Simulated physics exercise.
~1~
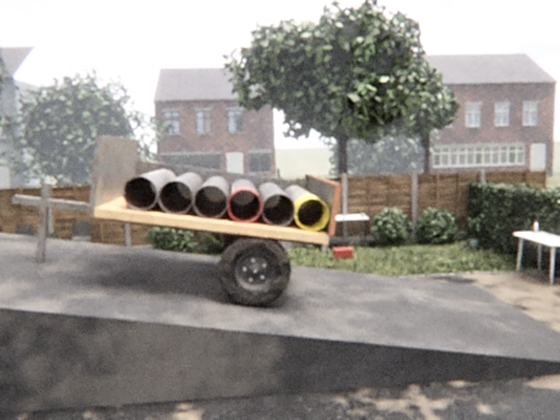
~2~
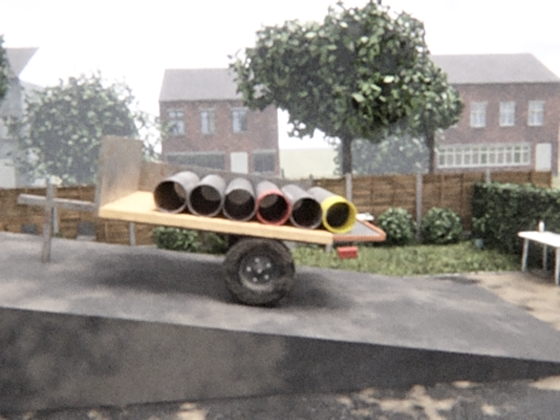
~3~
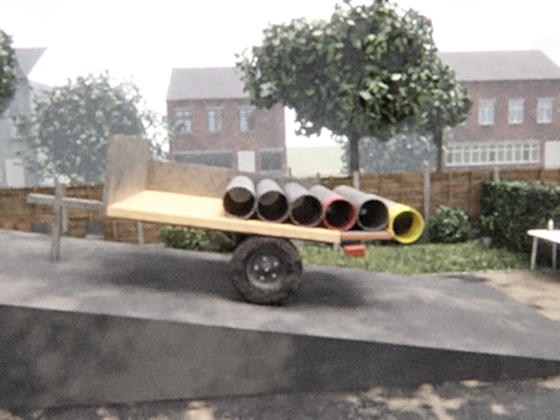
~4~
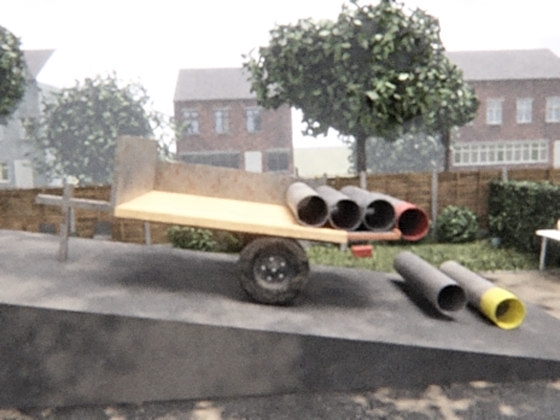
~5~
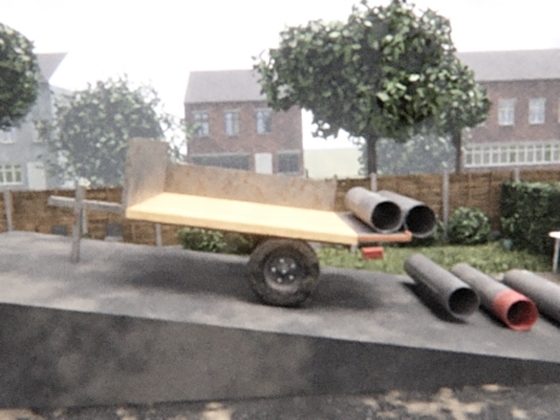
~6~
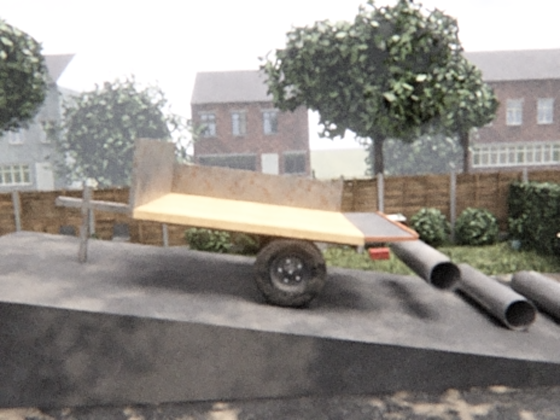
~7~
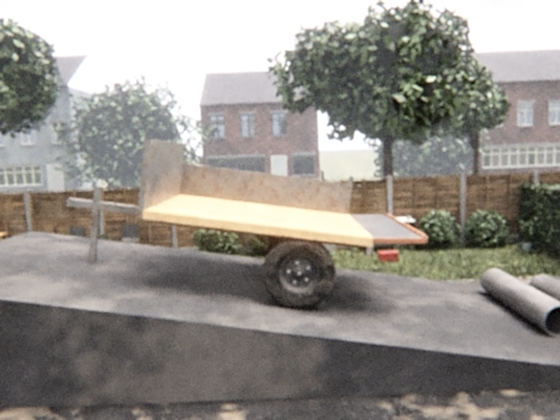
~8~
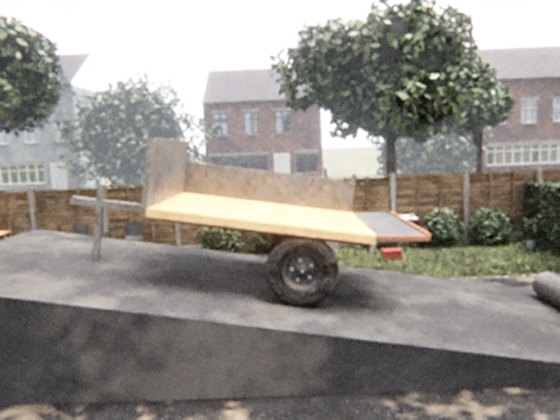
On a sloping road by brick houses, six pipes roll right off a tilted trailer's lowered tailgate, leaving its bed empty.
